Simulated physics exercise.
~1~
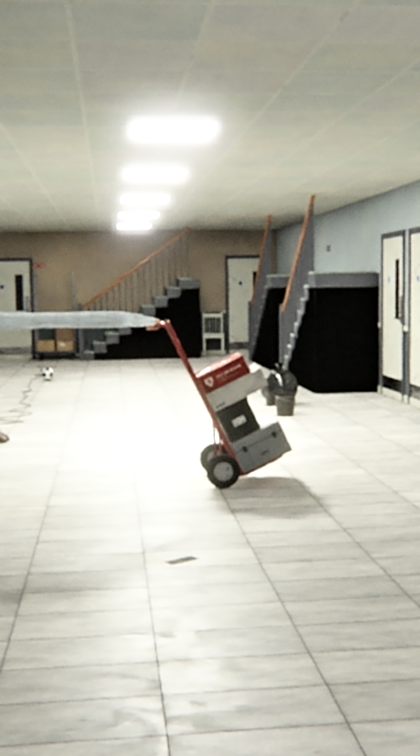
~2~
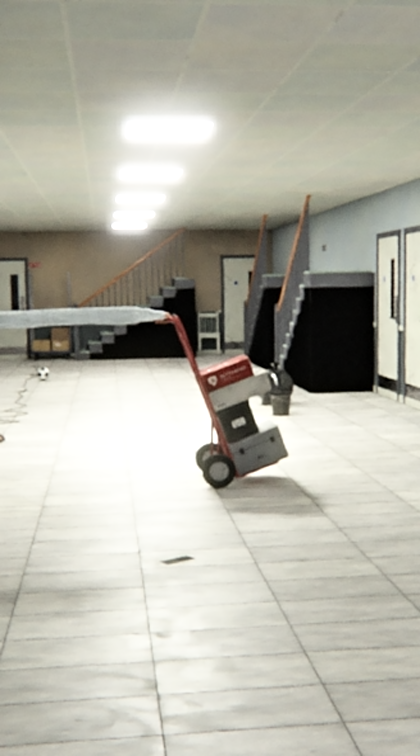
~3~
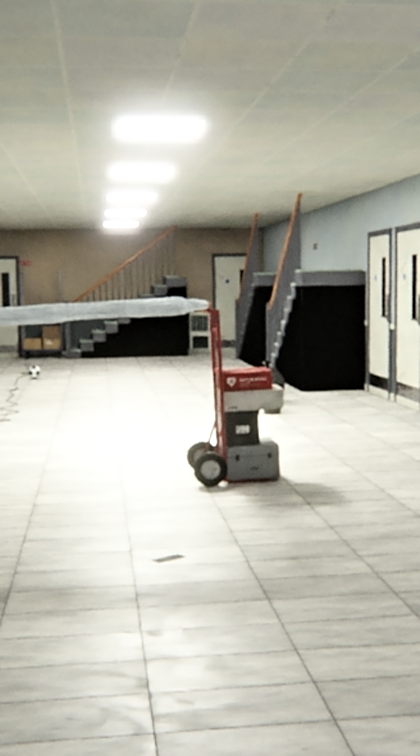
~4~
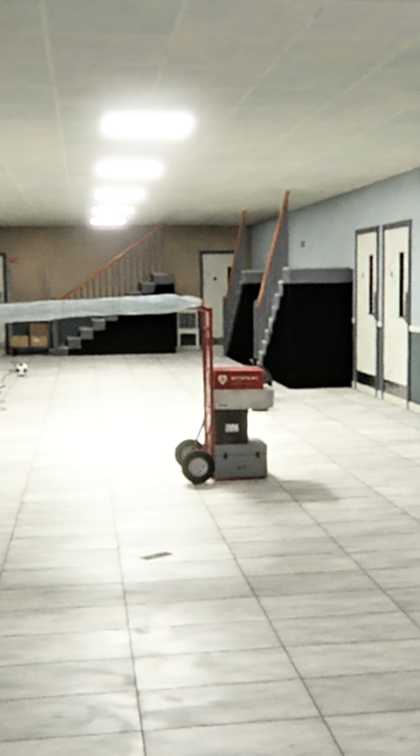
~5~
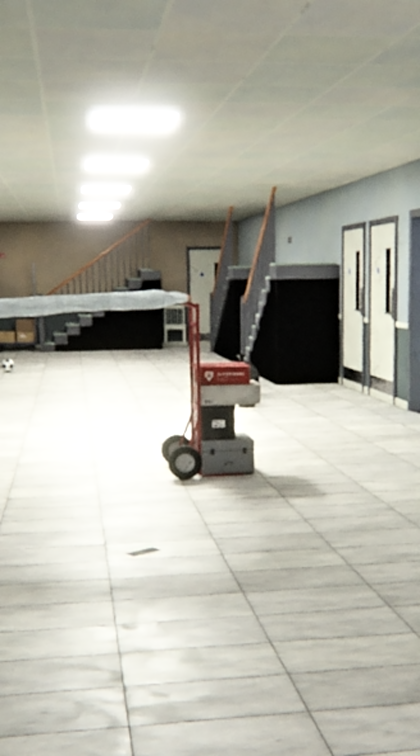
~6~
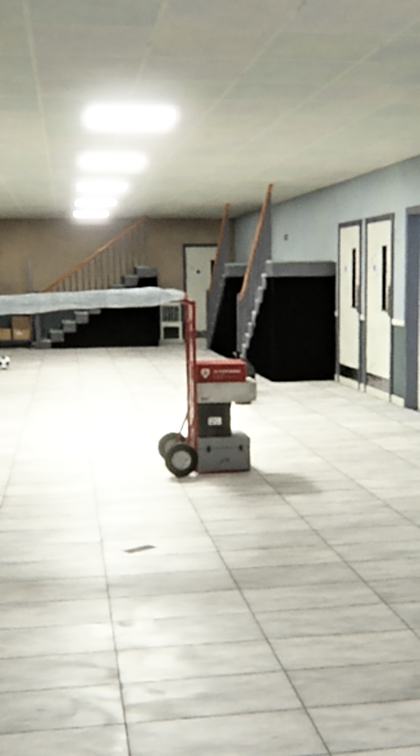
A red two-wheeled hand truck stands in the middle of a wide, pale-tiled hall, leaning back to the left and carrying a grey toolbox at the bottom, a black tote, a white box and a red parcel on top. Seen from the side across the floor, the room has staircases behind, doors on the right and bright ceiling lights. A pale, sleeve-like arm reaches from the left to the handle. The truck swings upright, its load turning with it, until the toolbox sits level near the floor. The view drifts right as the truck stands still, everything still stacked.
